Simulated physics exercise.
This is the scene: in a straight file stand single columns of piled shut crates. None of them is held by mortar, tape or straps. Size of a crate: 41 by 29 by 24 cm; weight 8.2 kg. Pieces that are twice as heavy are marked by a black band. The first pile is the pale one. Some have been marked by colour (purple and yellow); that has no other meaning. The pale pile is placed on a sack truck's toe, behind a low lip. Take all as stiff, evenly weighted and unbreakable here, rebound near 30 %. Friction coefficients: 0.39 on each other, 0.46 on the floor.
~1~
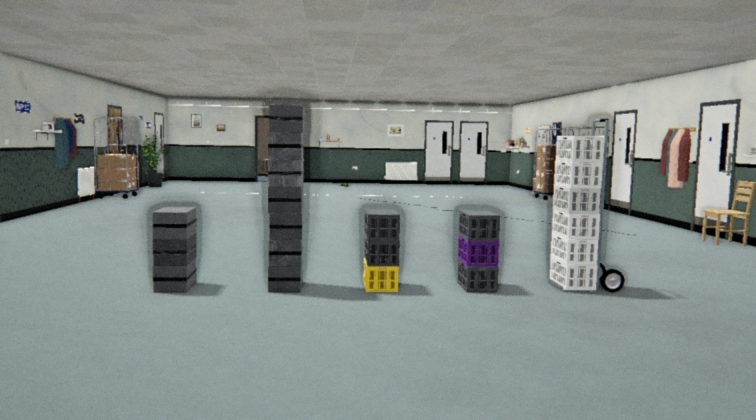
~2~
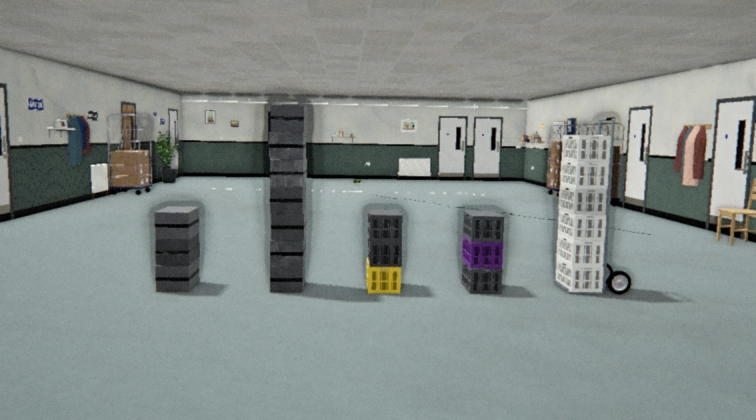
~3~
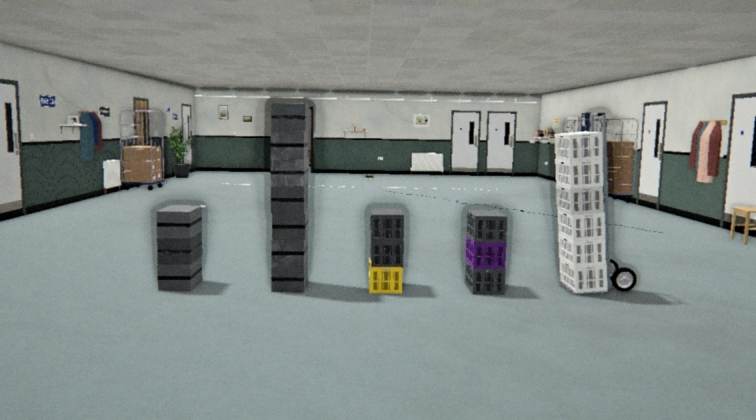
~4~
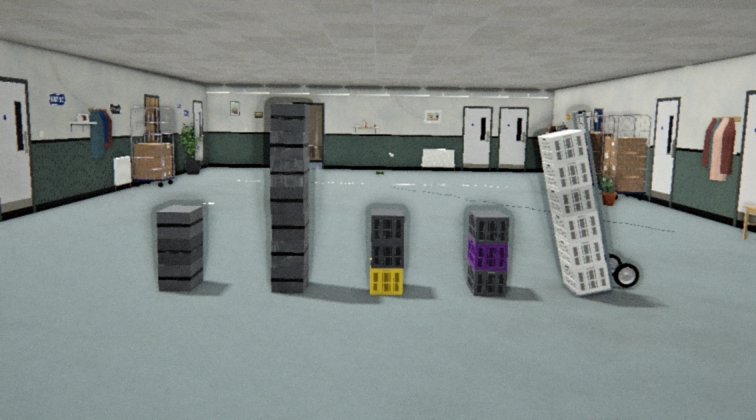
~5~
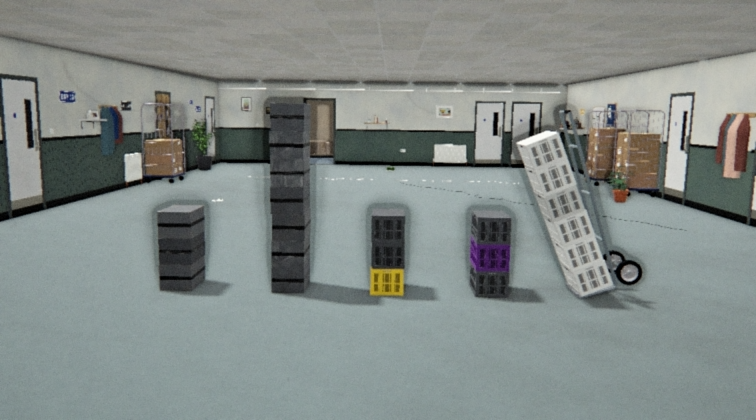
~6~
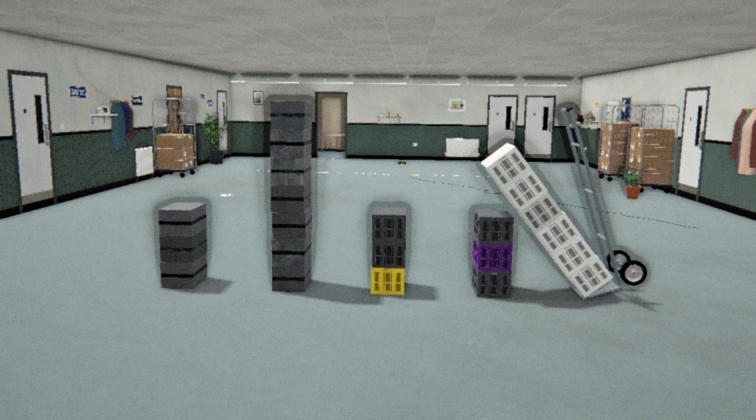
A tall stack of white crates leans steeply left, tilting away from its hand truck.
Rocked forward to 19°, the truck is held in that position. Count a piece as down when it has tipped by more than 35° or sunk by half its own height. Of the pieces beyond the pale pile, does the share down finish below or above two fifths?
It finishes below two fifths.
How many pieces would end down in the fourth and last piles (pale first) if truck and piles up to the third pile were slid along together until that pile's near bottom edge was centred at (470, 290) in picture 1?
Pile by pile, fourth 0 and last 0.
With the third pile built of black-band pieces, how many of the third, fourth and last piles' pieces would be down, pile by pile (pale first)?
Count down, pile by pile - third 1, fourth 0, last 0.
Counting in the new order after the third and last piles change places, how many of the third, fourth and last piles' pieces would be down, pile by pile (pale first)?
Down per pile: Third 0, fourth 0, last 0.
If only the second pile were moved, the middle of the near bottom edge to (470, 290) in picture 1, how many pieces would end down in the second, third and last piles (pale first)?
Per pile - second: 2, third: 0, last: 0.
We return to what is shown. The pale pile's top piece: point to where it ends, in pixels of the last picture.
Look for the top piece around pixel (418, 277).
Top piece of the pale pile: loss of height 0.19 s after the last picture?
The top piece is some 40 centimetres lower than at the start.
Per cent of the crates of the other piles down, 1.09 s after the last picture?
25 percent by then.
Then, 0.19 s later than the last frame, 6 of the pale pile down; none of the 16 other crates down, 1 disturbed.
Then, 0.55 s later than the last frame, 6 of the pale pile down; none of the 16 other crates down, 5 disturbed; purple crate tilted 13°; yellow crate tilted 5°.
Then, 1.09 s later than the last frame, 6 of the pale pile down; 4 of the 16 other crates down; purple crate tilted 47°, 7 cm lower.
When it is over, 6 of the pale pile down; 4 of the 16 other crates down; purple crate on its side; yellow crate moved 22 mm. That is 25 per cent. In pixels of the last frame, middles, purple crate near (447, 274), yellow crate near (386, 275).
